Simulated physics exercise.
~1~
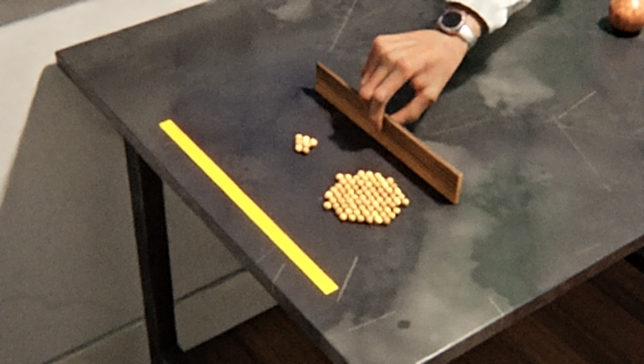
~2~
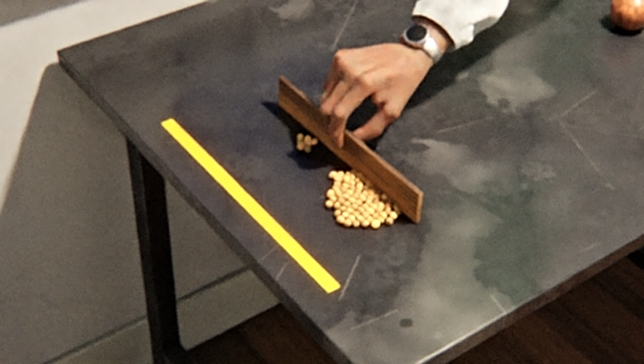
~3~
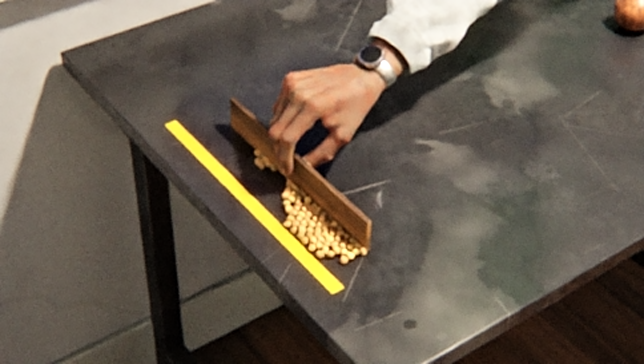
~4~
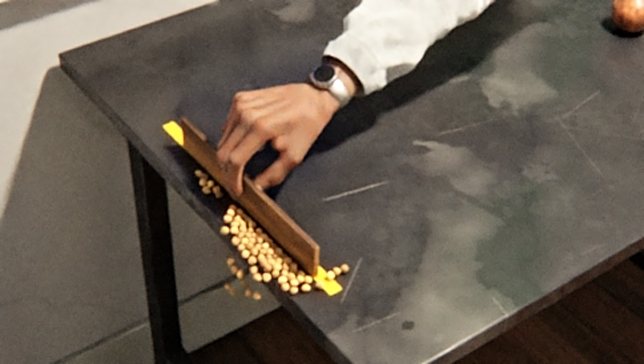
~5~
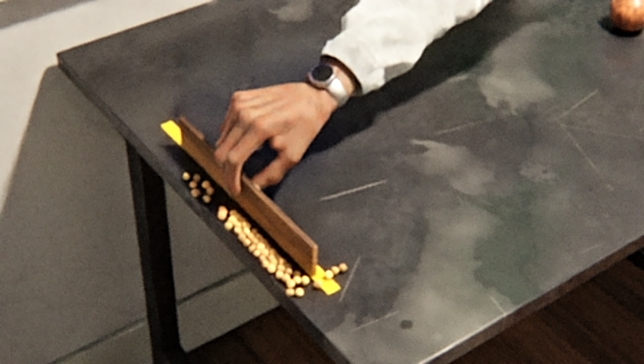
The footage shows a hand sweeping a wooden strip leftward across a dark table, pushing two heaps of small round pieces toward yellow tape, where it stops; part of the larger, nearer heap spills over the edge, while the smaller heap stays on the table.
